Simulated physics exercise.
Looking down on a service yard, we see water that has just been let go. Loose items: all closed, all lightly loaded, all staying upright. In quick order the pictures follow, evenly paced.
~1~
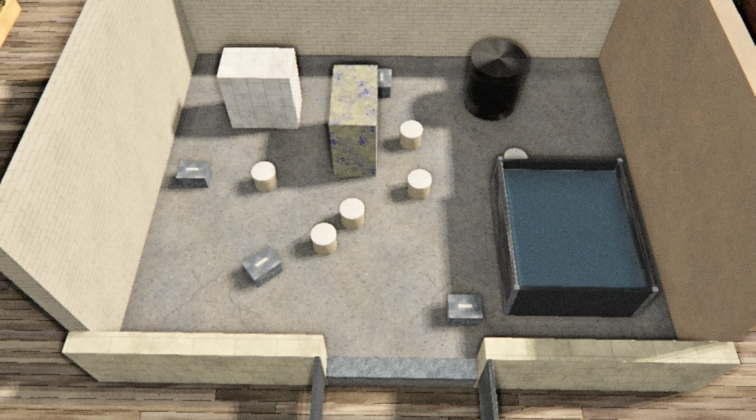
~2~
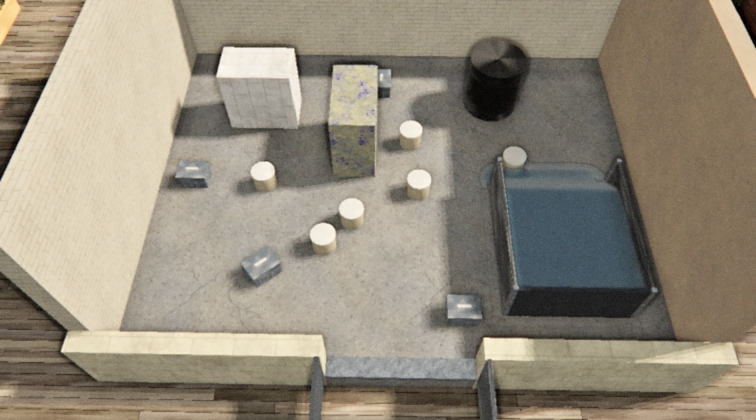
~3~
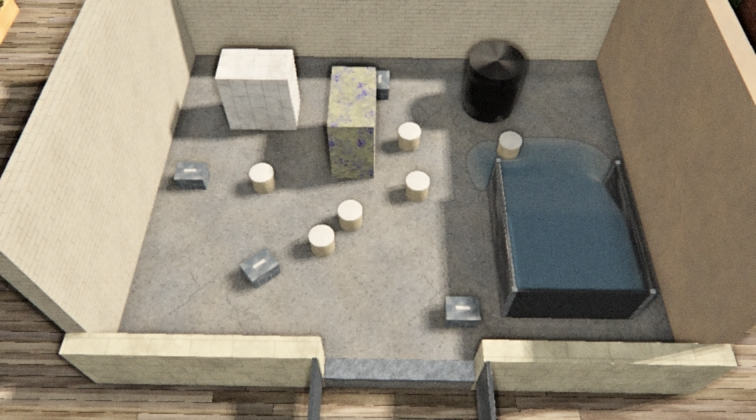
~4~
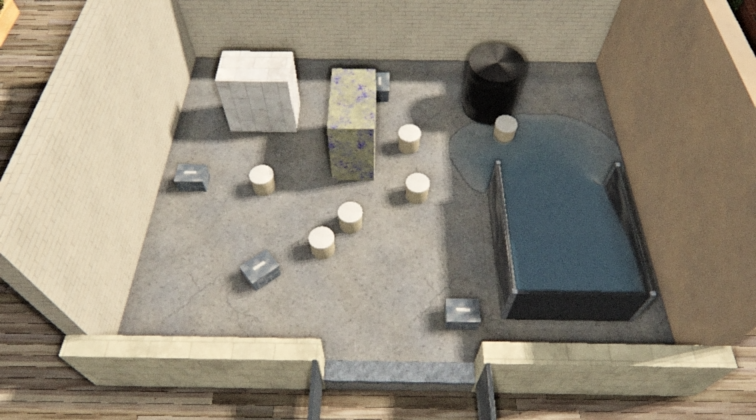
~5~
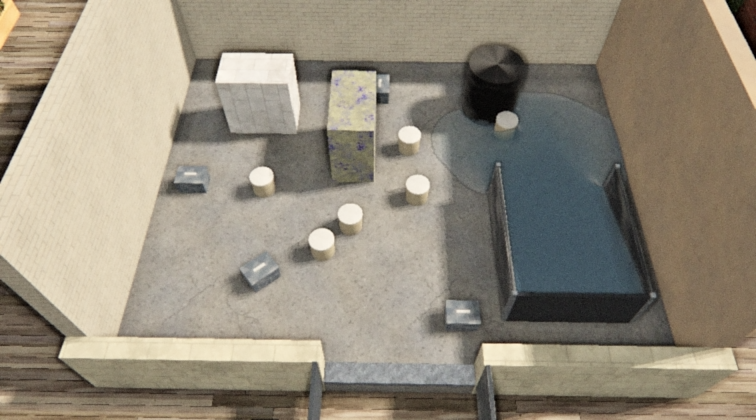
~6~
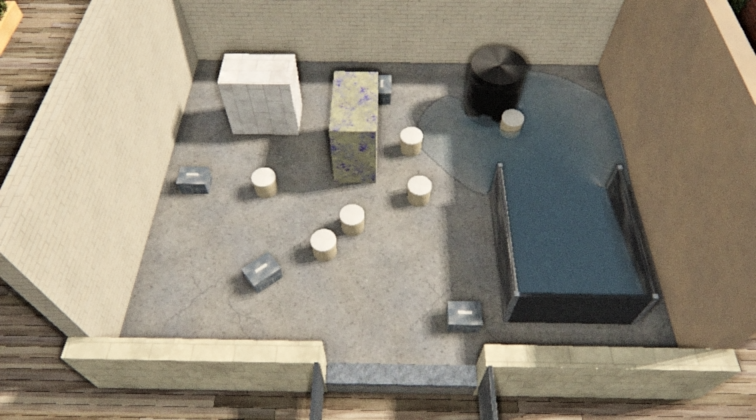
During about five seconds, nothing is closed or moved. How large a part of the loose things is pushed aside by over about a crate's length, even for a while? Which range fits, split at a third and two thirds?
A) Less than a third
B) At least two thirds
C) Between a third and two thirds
Less than a third (A).
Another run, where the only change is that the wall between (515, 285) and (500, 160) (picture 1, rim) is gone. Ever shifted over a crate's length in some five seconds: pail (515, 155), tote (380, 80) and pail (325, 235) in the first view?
Falls short, falls short, travels that far.
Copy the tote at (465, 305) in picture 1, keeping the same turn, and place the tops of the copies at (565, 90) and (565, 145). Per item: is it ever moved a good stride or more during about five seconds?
First goes the distance, second goes the distance.
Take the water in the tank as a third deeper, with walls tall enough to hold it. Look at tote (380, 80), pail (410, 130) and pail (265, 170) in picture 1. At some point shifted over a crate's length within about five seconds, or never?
Object 1: Passed the mark. Object 2: Passed the mark. Object 3: Stayed below the mark.
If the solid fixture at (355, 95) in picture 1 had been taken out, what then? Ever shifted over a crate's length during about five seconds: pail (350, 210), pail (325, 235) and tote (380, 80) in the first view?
Outcome in listed order - hardly budged, hardly budged, knocked clear.
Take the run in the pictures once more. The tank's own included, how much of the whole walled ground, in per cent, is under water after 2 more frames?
30 per cent or so.
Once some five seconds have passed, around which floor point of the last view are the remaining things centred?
Estimate: Close to (331, 194) px.
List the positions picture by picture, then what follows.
In the first picture, a pail at (516, 157), on the bottom; a pail at (263, 171), on the bottom; 0 of 10 have shifted.
In the second picture, a pail at (515, 155) rests on the ground, close to its start; a pail at (263, 171), on the bottom; 0 of 10 have shifted.
In the third picture, a pail at (511, 140) rests on the ground, a stride from its start; a pail at (261, 172), on the bottom; 1 of 10 have shifted.
In the fourth picture, a pail at (507, 123), on the bottom, a stride from its start; a pail at (261, 174), on the bottom; 1 of 10 have shifted.
In the fifth picture, a pail at (507, 119) rests on the ground, a stride from its start; a pail at (261, 176), on the bottom; 1 of 10 have shifted.
In the sixth picture, a pail at (513, 117), afloat, a stride from its start; a pail at (263, 177) rests on the ground; 1 of 10 have shifted.
A moment on, 1 of 10 are well off their spots; 1 afloat.
Next, 2 of 10 are well off their spots; 1 afloat.
Later, 2 of 10 are well off their spots; 1 afloat.
In the end, 3 of 10 are well off their spots, and 3 have been at some point; 1 afloat.
